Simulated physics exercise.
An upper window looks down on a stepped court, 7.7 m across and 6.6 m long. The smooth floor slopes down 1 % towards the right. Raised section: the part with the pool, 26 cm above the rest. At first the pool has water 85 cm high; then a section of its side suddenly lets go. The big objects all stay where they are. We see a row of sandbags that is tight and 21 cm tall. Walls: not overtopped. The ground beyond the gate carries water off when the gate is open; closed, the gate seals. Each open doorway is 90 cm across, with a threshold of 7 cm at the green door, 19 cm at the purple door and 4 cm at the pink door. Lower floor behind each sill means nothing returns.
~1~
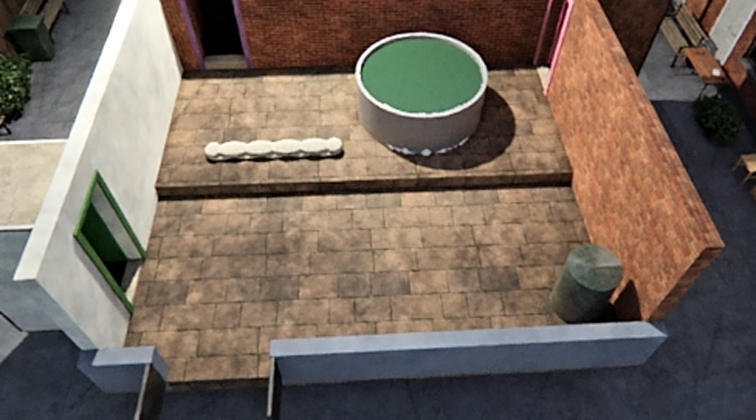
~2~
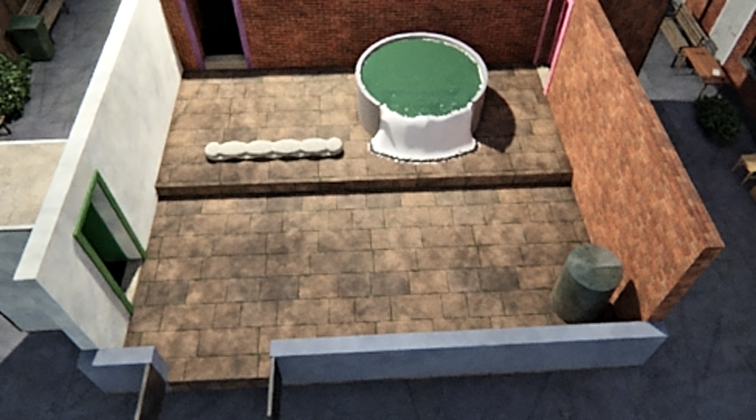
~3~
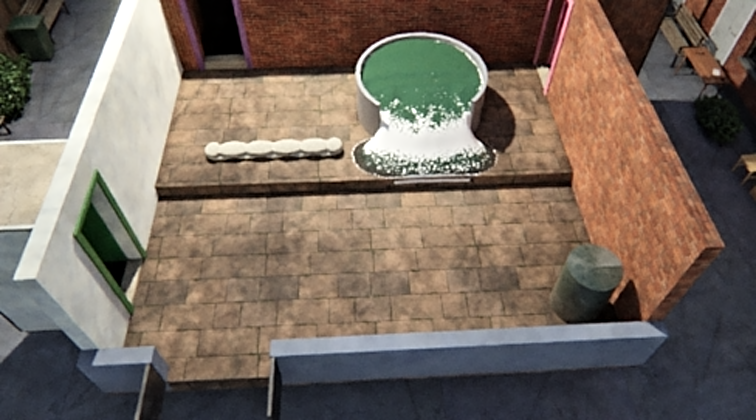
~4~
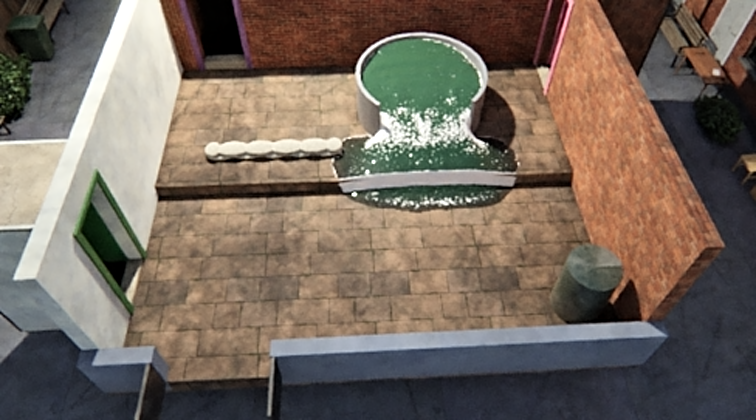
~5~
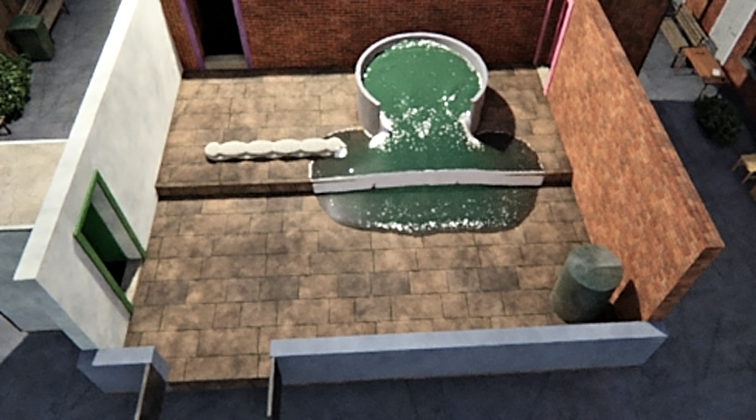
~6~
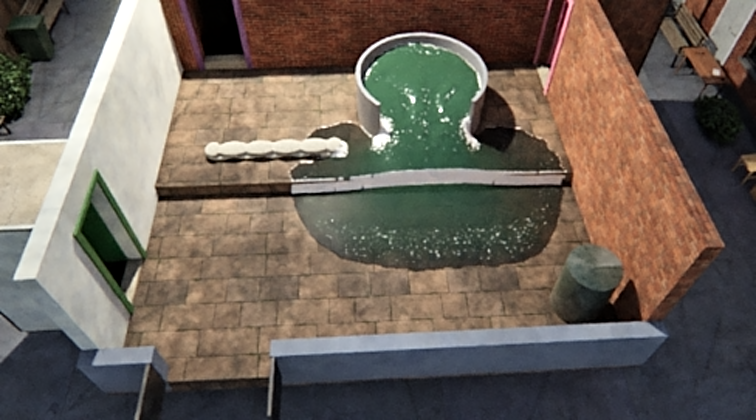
In a walled, stepped courtyard seen from above, a round pool of green water stands still on the raised section beside a row of white sandbags. Its front gives way and water pours out in white foam, spreads across the upper paving, drops over the step and fans out over the lower floor.
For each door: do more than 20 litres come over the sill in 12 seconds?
Result: The green door is flooded. The purple door is safe. The pink door is safe.
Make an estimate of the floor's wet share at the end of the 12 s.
60 %.
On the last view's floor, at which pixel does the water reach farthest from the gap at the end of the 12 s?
Around pixel (119, 368).
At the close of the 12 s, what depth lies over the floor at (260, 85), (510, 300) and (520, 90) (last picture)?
0, 13 and 1 cm, respectively.
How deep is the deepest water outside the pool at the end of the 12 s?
About 17 cm at most.
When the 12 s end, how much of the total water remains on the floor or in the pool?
Around 78 percent of the water.
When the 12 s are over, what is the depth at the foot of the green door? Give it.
The depth comes to around 8.0 centimetres.
A moment later water covers 50 % of the floor and is deepest (32 cm) near (449, 150); green door not reached, purple door not reached, pink door not reached.
Soon after water covers 55 % of the floor and is deepest (47 cm) near (610, 345); green door not reached, purple door not reached, pink door not reached.
Next water covers 55 % of the floor and is deepest (36 cm) near (599, 345); green door 4 cm at the sill, 0 L in, purple door not reached, pink door not reached.
Later on water covers 60 % of the floor and is deepest (20 cm) near (622, 344); green door 13 cm at the sill, 48 L in, purple door not reached, pink door not reached.
At the end water covers 60 % of the floor and is deepest (17 cm) near (603, 323); green door 8 cm at the sill, 122 L in, purple door not reached, pink door 1 cm at the sill, 0 L in.
